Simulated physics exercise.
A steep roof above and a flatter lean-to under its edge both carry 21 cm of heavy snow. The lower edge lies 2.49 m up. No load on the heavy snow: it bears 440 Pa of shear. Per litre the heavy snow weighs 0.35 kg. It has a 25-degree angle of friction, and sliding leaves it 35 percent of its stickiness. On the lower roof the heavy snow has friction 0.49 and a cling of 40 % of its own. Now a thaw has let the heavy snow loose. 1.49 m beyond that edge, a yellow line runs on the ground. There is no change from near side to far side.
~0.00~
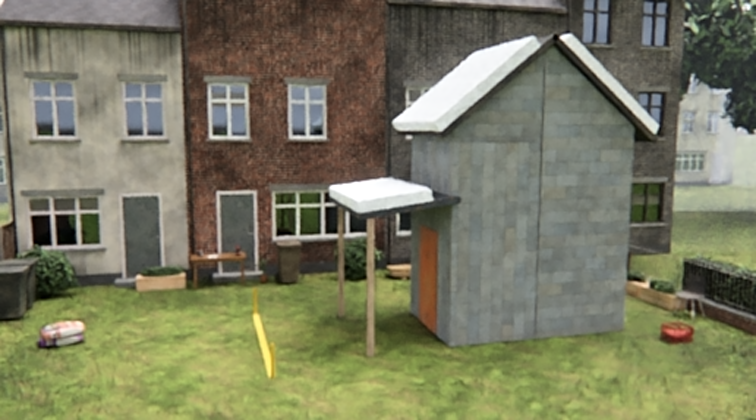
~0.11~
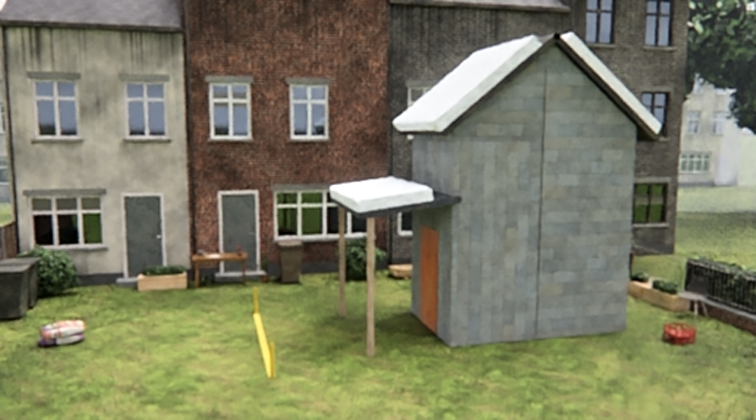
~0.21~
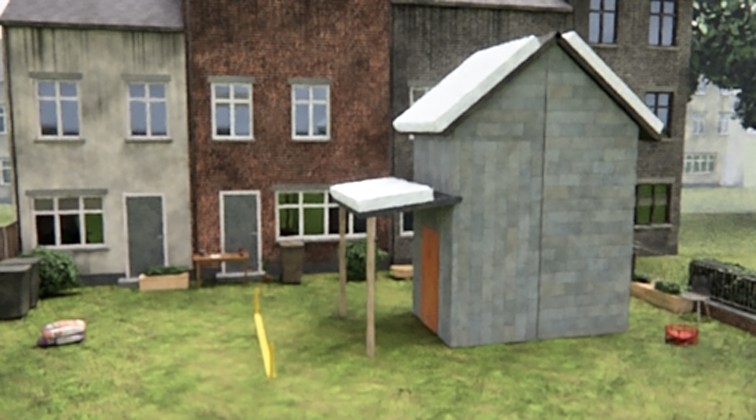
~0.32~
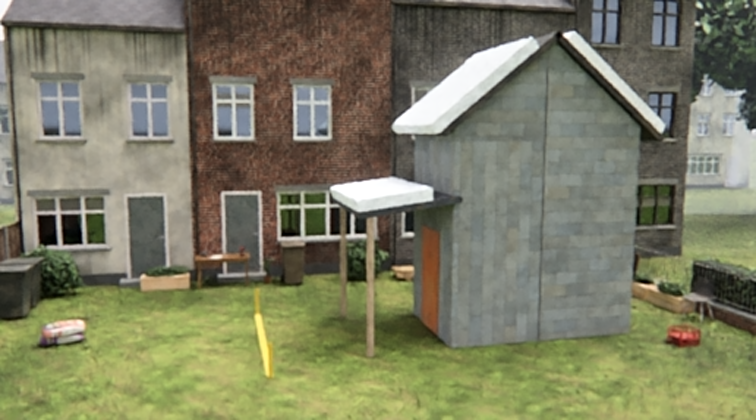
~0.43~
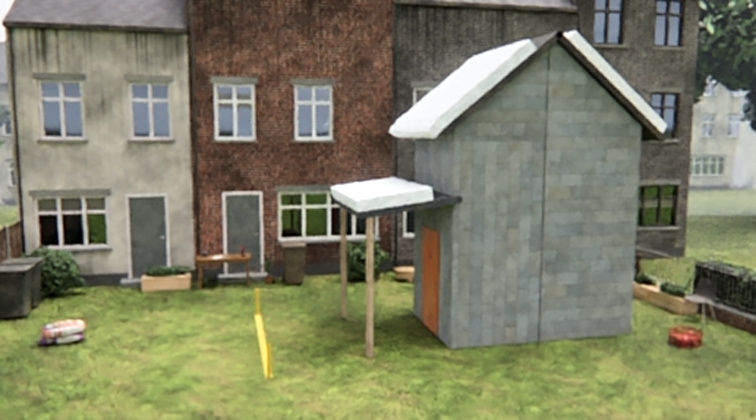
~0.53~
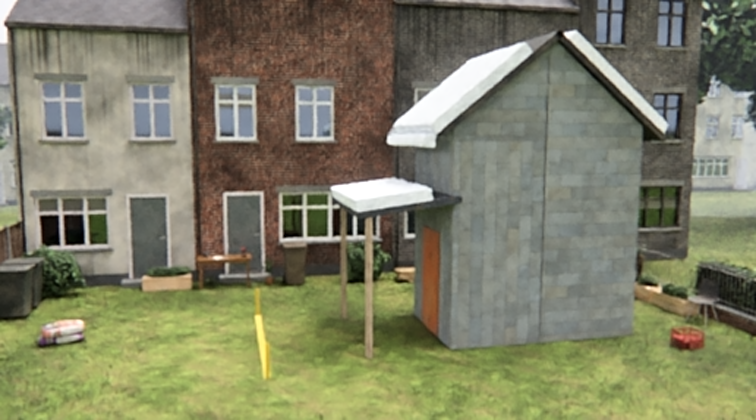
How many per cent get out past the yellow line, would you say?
I would say 14 percent.
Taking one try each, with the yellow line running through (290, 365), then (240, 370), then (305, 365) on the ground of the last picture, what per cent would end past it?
About 22 %, 6 %, 30 %.
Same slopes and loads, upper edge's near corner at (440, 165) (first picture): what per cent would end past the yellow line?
I'd put it at close to 0 percent.
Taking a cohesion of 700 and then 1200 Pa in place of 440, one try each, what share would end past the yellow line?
Respectively, close to 2 % and close to 0 %.
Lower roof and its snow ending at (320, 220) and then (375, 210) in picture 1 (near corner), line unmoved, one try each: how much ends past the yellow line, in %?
First 1 per cent, second 20 per cent.
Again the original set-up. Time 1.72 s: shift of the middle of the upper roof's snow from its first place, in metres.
Roughly 2.4 m.
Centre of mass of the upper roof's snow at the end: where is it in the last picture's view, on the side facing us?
Centre noted at roughly (333, 290).
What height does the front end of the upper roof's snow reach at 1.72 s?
2.6 m or thereabouts.
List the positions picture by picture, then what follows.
In the first frame, front end of the heavy snow at (440, 120).
In the second frame, front end of the heavy snow at (440, 119), its middle shifted 1.0 cm.
In the third frame, front end of the heavy snow at (439, 120), its middle shifted 4.1 cm, 2 % of it past the upper edge, in one piece.
In the fourth frame, front end of the heavy snow at (436, 131), its middle shifted 9.4 cm, 4 % of it past the upper edge, in one piece.
In the fifth frame, front end of the heavy snow at (432, 129), its middle shifted 17 cm, 7 % of it past the upper edge, cracking.
In the sixth frame, front end of the heavy snow at (426, 137), its middle shifted 27 cm, 12 % of it past the upper edge, cracking.
By 1.08 s, none is below the lower edge and 0 % is past the line.
By 1.72 s, none is below the lower edge and 0 % is past the line.
By 2.36 s, 37 % is below the lower edge and 0 % is past the line.
By 3.00 s, 47 % is below the lower edge and 14 % is past the line.
By 3.90 s, at the end, 47 % is below the lower edge and 14 % is past the line.
